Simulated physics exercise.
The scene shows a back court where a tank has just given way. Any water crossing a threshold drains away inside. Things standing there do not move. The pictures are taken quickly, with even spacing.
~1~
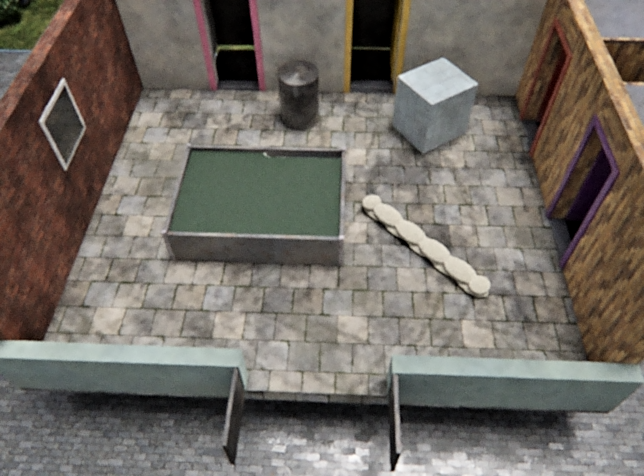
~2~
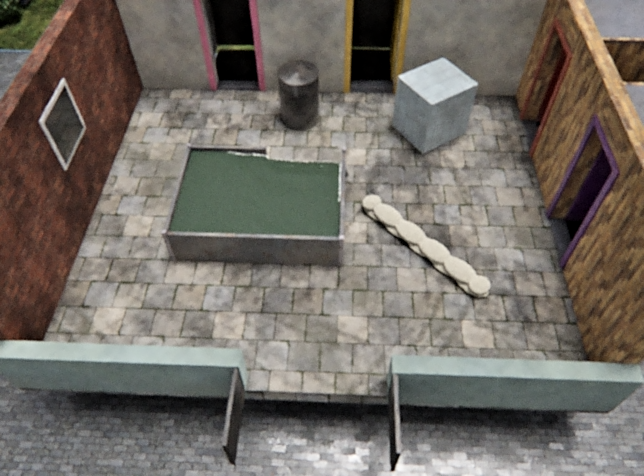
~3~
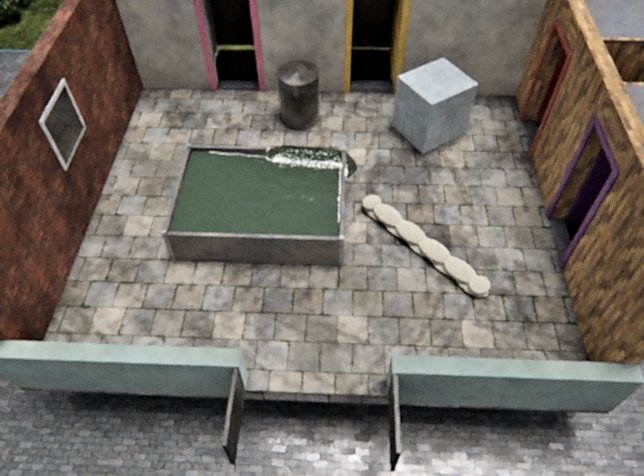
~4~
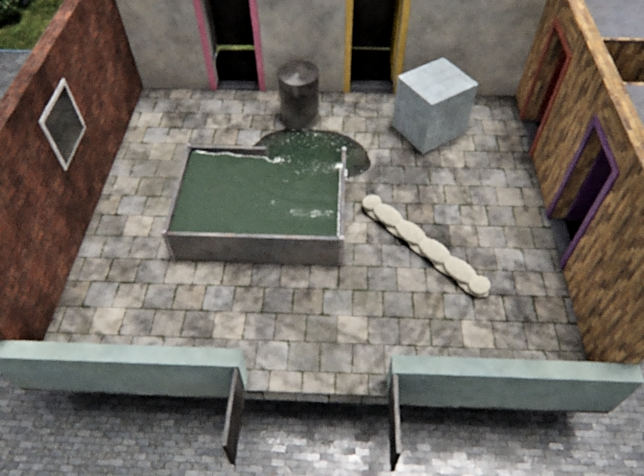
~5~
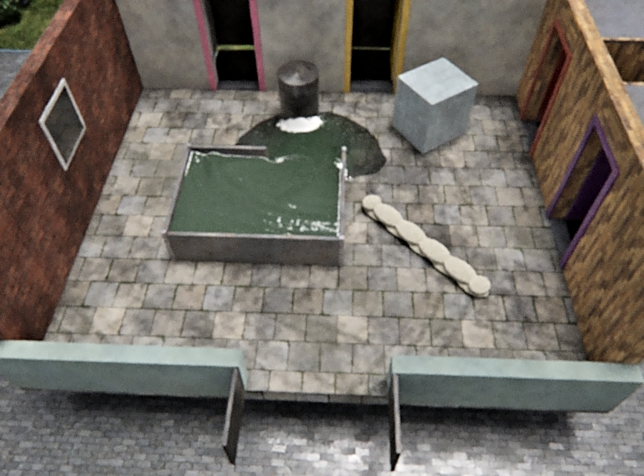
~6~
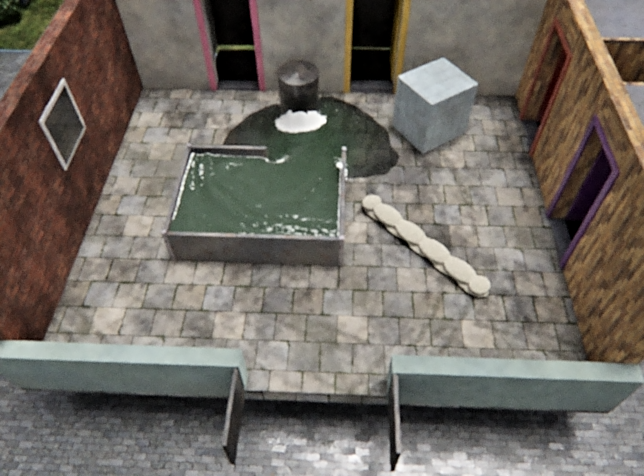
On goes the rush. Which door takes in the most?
The yellow door.
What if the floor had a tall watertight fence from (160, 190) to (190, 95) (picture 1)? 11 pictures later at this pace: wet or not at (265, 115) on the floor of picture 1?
At that place: Covered.
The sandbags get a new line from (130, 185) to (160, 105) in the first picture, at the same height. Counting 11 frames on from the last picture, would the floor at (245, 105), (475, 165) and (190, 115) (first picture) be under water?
In the order given: Inundated, then spared, then inundated.
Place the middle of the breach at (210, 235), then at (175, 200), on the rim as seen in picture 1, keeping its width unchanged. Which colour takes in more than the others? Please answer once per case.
Case one gives the pink one and case two gives the pink door.
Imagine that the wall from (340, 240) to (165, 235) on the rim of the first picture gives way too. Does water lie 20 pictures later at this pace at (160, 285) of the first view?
I'd say it's swamped there.
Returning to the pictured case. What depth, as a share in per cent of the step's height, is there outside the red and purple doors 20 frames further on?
The first is near 290 per cent, the second near 0 per cent.
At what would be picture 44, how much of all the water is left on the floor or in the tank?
Around 88 parts in a hundred.
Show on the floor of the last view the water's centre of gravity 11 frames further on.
Somewhere near (291, 179).
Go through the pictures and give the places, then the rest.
The first frame shows the tank at (260, 192) is whole and still.
In the second frame, water pours out on the tank's far side and has run to a hidden place.
In the third frame, the front is at (350, 161), out from the gap on the tank's far side.
In the fourth frame, the front is at (288, 131), out from the gap on the tank's far side.
In the fifth frame, water pours out on the tank's far side and has run to (332, 116).
In the sixth frame, water pours out on the tank's far side and has run to (333, 101).
A moment on, water covers 15 % of the floor; pink door a trickle in, purple door not reached, red door not reached, yellow door a trickle in.
Next, water covers 25 % of the floor; pink door some in, purple door not reached, red door not reached, yellow door some in.
Then, water covers 35 % of the floor; pink door some in, purple door not reached, red door some in, yellow door a lot in.
Later, water covers 65 % of the floor; pink door a lot in, purple door wet at the sill, nothing in, red door a lot in, yellow door a lot in.
In the end, water covers 90 % of the floor; pink door a lot in, purple door wet at the sill, nothing in, red door a lot in, yellow door a lot in; the yellow door has let in the most.
